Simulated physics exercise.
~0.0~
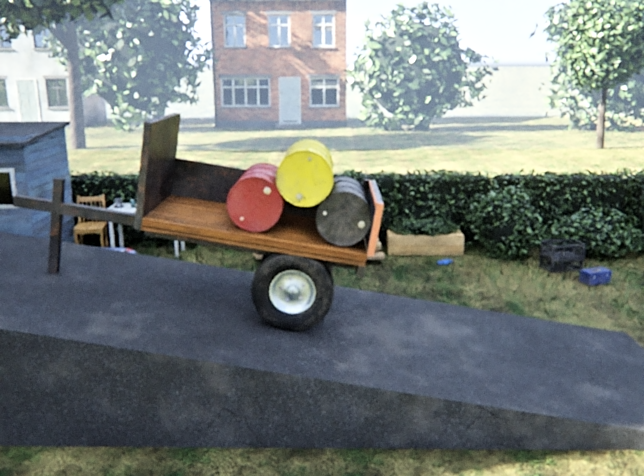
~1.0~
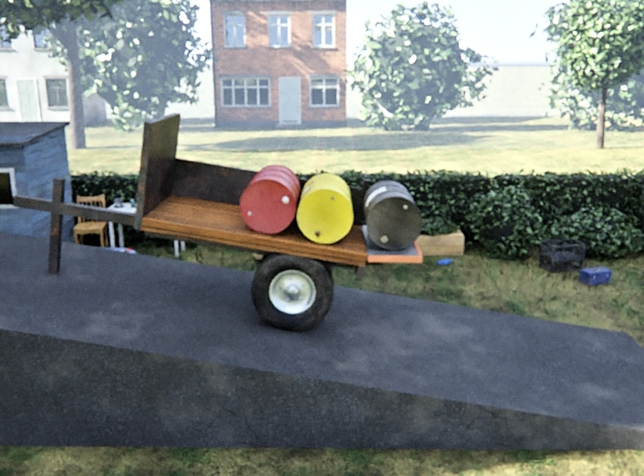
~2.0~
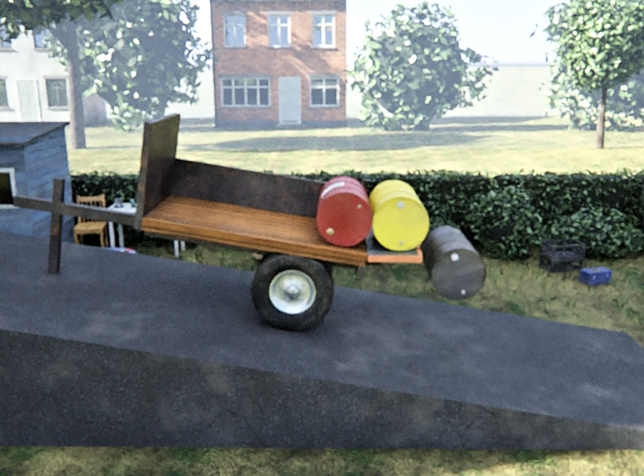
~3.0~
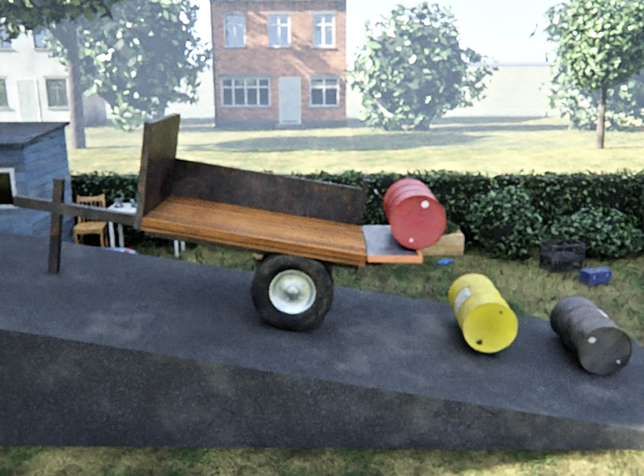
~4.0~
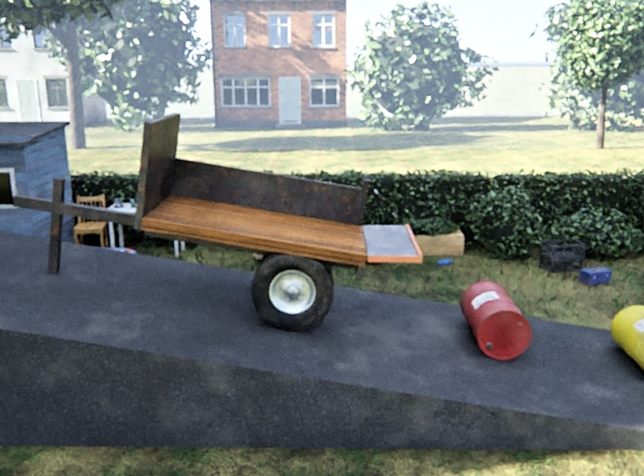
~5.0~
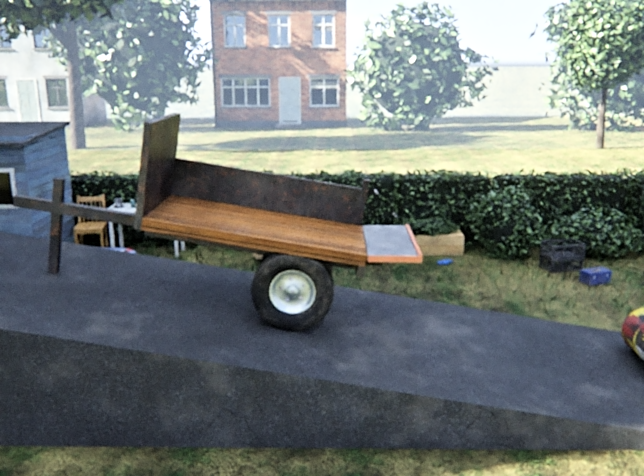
Three drums, a red one on the left, a dark grey one on the right and a yellow one resting on top between them, sit on the wooden bed of a trailer. It stands nose-up on a dark ramp, seen from the side, with a hedge and brick house behind. The tailgate at the right swings down, and the yellow drum settles between the others as they roll right. The grey drum drops off first, followed by yellow and then red. They roll down the ramp, leaving the bed empty, with red and yellow last seen at the right edge.
